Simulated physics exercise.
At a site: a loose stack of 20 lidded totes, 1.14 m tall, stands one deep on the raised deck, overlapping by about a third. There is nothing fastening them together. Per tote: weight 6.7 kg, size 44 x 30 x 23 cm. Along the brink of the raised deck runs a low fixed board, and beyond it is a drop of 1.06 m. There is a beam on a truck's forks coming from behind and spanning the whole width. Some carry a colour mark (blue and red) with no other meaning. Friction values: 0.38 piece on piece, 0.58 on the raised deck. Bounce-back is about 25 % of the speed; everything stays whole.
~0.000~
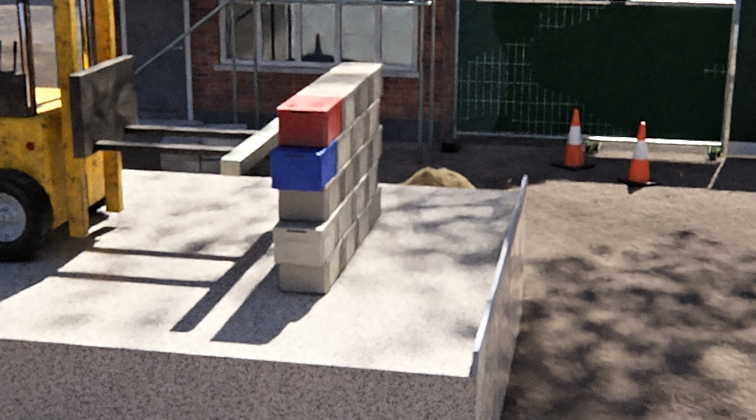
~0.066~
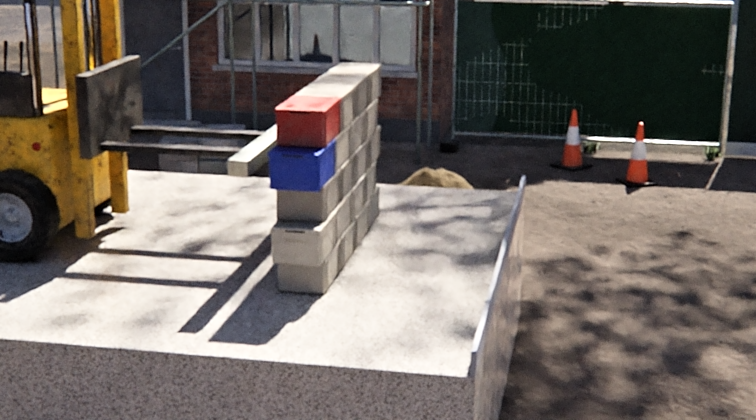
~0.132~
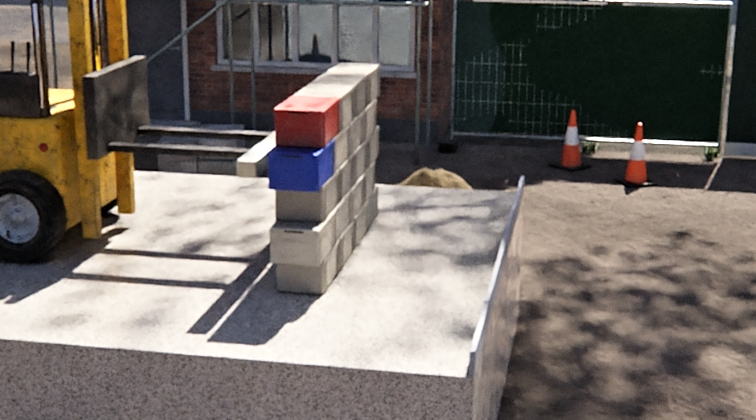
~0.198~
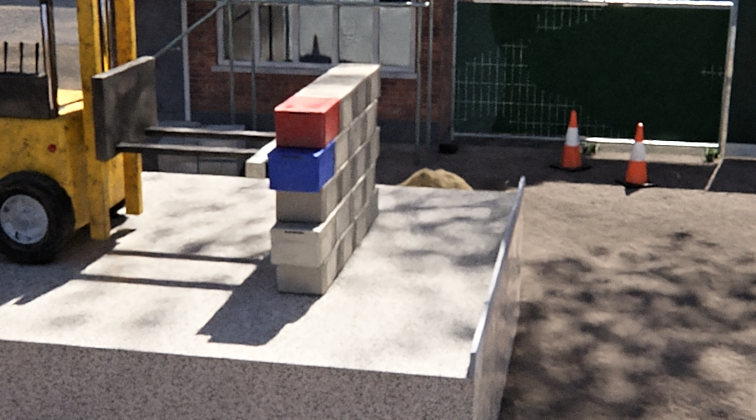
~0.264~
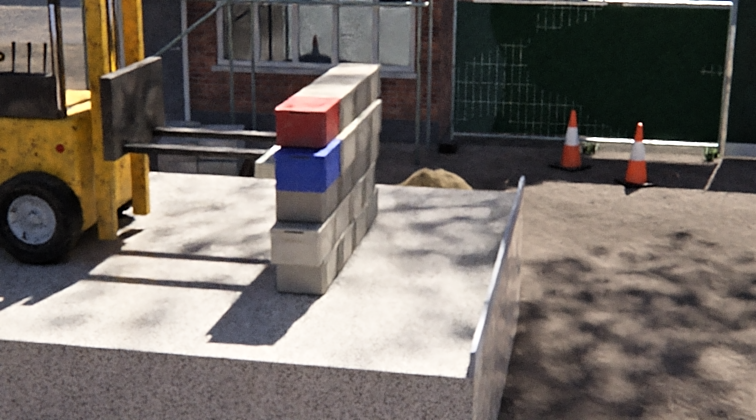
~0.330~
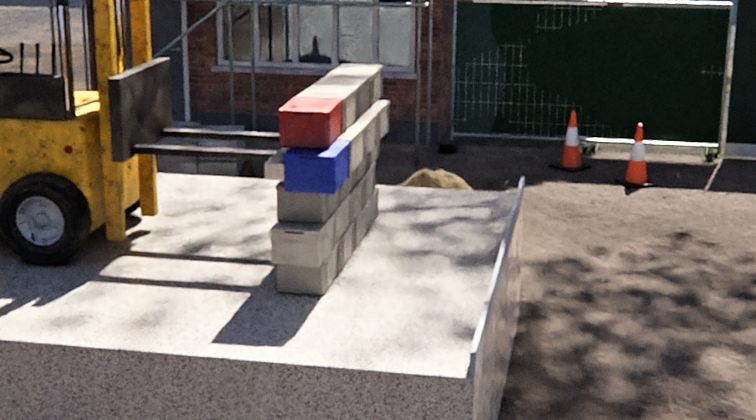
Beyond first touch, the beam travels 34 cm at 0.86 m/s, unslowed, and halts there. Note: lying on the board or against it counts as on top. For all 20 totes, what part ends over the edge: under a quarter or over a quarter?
Fewer than one in four.
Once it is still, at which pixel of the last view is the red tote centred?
It settles close to (463, 266) in the last view.
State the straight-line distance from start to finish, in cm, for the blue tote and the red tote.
Approx. distance from start in cm - blue 90, red 130.
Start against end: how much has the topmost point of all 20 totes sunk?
45 cm.
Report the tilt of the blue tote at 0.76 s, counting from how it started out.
My estimate is close to 50°.
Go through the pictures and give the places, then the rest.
In the first picture (each place is the centre of the face we see best), beam (232, 168) 19 cm from the stack; red tote (301, 129); blue tote (295, 172); all in place.
Beam (239, 169) 13 cm from the stack; red tote (300, 129), in the second picture.
Beam (247, 170) 8 cm from the stack; red tote (299, 129), in the third picture.
Beam (257, 171) 19 mm from the stack; red tote (299, 130), in the fourth picture.
Beam (266, 171) 38 mm in; blue tote (299, 174) moved 42 mm; 4 have shifted, in the fifth picture.
Beam (276, 172) 9 cm in; blue tote (309, 175) moved 10 cm; red tote (303, 130) moved 22 mm; 8 have shifted, in the sixth picture.
By 0.52 s, none of the 20 totes over the edge, 11 disturbed; blue tote moved 26 cm; red tote moved 15 cm.
By 0.76 s, none of the 20 totes over the edge, 12 disturbed; blue tote tilted 47°, 14 cm lower; red tote tilted 12°.
By 1.12 s, none of the 20 totes over the edge, 12 disturbed; blue tote upside down; red tote tilted 53°, 79 cm lower.
By 1.90 s, 2 of the 20 totes over the edge; blue tote upside down; red tote tilted 34°, 84 cm lower.
When it is over (2.2 s), 3 of the 20 totes over the edge; blue tote upside down; red tote tilted 34°, 84 cm lower. That is 15 per cent. In pixels of the last frame, middles, blue tote near (399, 289), red tote near (463, 266).
